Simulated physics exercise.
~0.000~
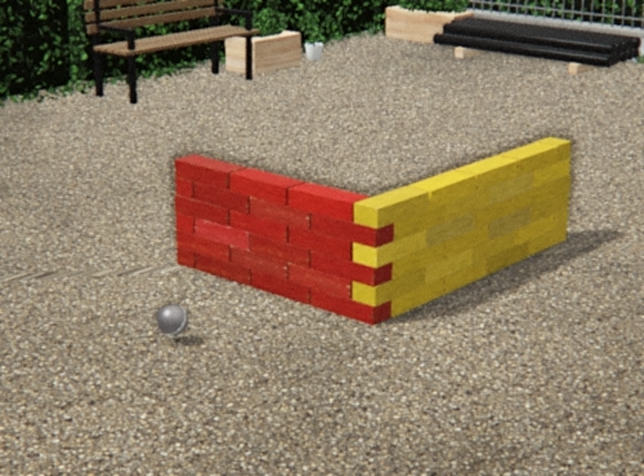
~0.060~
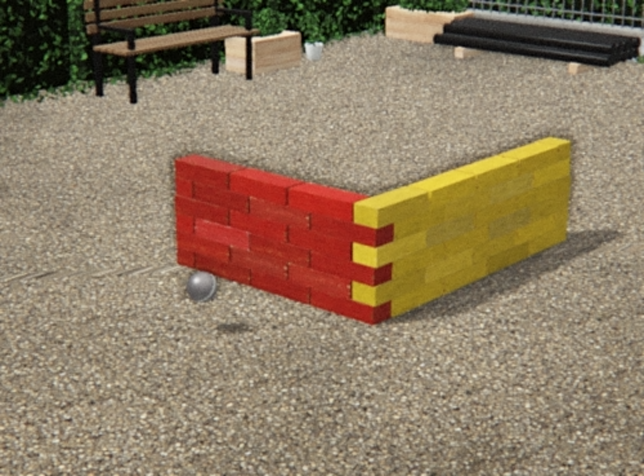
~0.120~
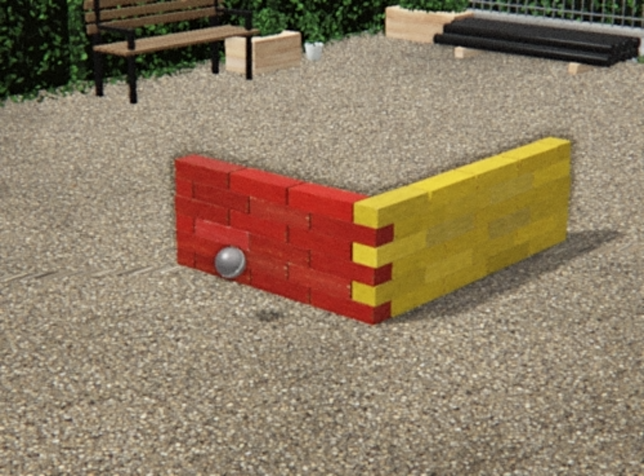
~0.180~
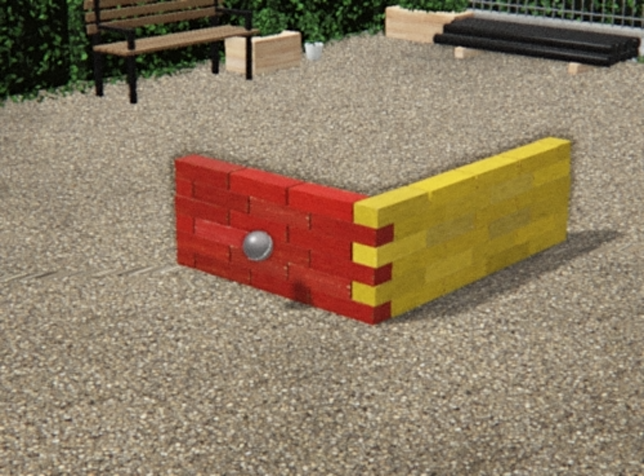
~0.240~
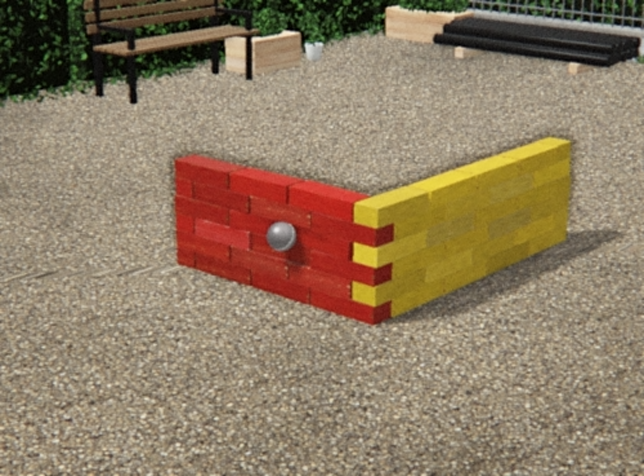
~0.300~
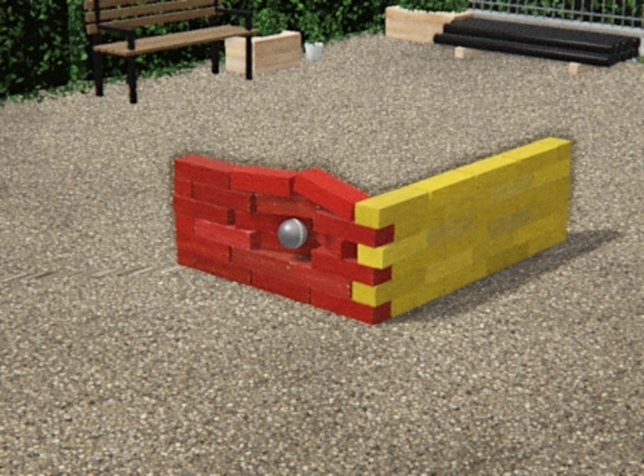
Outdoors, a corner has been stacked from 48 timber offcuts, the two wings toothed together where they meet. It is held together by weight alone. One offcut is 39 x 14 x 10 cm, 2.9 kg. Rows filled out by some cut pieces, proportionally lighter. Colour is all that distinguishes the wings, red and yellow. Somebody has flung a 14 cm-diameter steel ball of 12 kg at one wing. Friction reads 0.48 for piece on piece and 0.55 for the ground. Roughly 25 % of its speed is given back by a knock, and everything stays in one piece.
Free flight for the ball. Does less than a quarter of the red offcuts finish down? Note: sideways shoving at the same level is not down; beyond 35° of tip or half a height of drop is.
No, more than a quarter do.
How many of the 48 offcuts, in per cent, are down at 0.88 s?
At that instant, 10 percent.
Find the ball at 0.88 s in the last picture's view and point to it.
Roughly at (348, 262).
Around 0.46 s, ball still moving; 1 of the 21 red offcuts down (1 of 48 in all colours); top red offcut tipped 3°.
Around 0.88 s, ball still moving; 6 of the 21 red offcuts down (6 of 48 in all colours); top red offcut tipped 20°, 32 mm lower; top yellow offcut tipped 8°.
Around 1.38 s, ball still moving; 8 of the 21 red offcuts down (8 of 48 in all colours); top red offcut tipped 34°, 27 cm lower; top yellow offcut tipped 6°.
Finally (2.2 s), ball rolling away; 8 of the 21 red offcuts down (8 of 48 in all colours); top red offcut tipped 43°, 35 cm lower; top yellow offcut displaced 6 cm. That is 38 per cent. Seen by the last camera, middles, top red offcut near (371, 256), top yellow offcut near (381, 204).
